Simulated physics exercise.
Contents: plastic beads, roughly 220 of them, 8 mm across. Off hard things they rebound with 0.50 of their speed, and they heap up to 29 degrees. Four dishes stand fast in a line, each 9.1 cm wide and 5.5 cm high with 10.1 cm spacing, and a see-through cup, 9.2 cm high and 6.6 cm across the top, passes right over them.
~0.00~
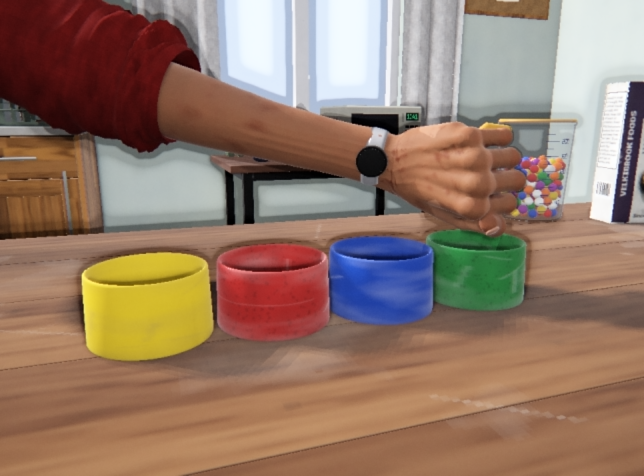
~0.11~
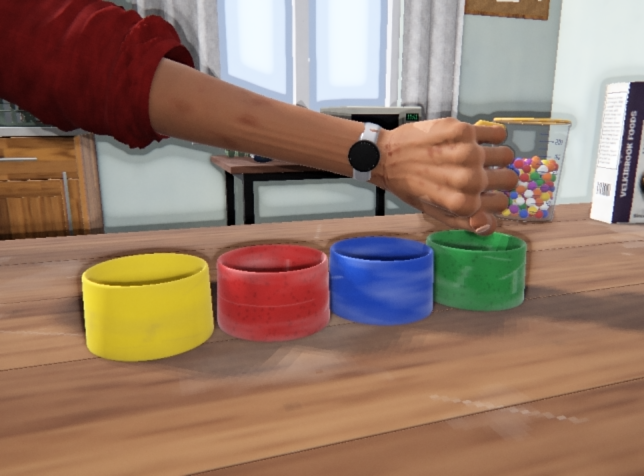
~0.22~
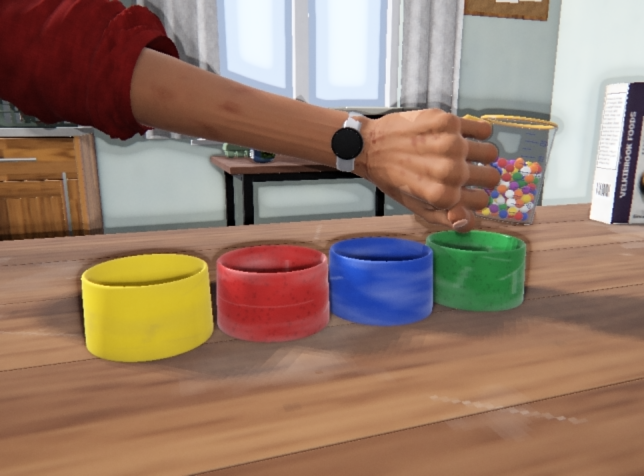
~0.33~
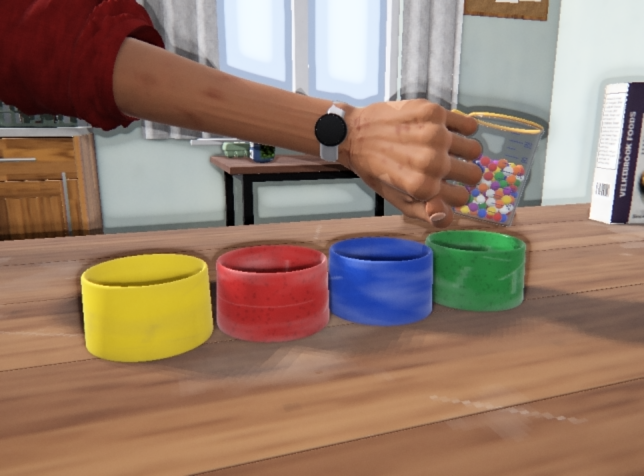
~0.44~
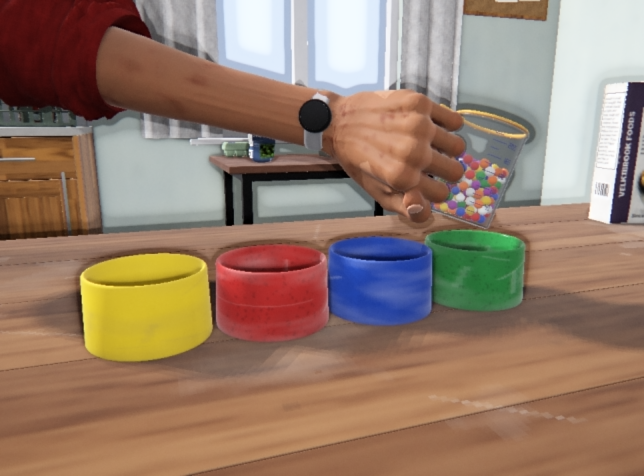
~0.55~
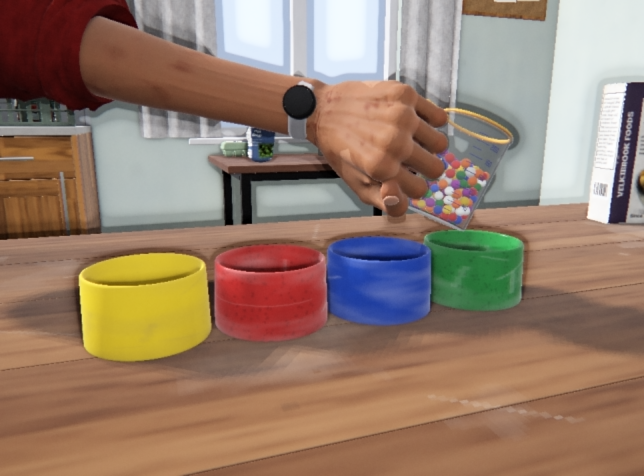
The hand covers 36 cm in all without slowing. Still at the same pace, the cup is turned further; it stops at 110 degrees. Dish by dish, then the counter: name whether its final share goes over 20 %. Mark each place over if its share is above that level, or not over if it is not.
Red: Over, blue: Not over, green: Not over, yellow: Not over, counter: Over.
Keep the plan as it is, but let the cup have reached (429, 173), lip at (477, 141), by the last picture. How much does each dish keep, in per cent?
Red 70, blue 0, green 0, yellow 0.
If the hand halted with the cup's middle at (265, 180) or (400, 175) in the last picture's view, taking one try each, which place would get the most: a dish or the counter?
Try 1 - blue; try 2 - green.
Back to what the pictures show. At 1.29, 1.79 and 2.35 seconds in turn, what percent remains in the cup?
Approx. 100 / 100 / 50 percent.
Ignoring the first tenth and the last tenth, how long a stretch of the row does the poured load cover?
The stretch is around 8 cm long.
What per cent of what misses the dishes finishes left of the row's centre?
Roughly 100 per cent of them.
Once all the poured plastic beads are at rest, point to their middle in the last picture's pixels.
Resting centre estimate: Around (255, 310).
After 1.29 s, tilt 65 degrees; cup holds 100 %.
Then, at 1.79 s, tilt 91 degrees; cup holds 100 %.
After 2.35 s, tilt 110 degrees; cup holds 50 %, red 30 %.
In the end, at 3.5 s, red 65 %, blue 0 %, green 0 %, yellow 0 %, counter 30 %.
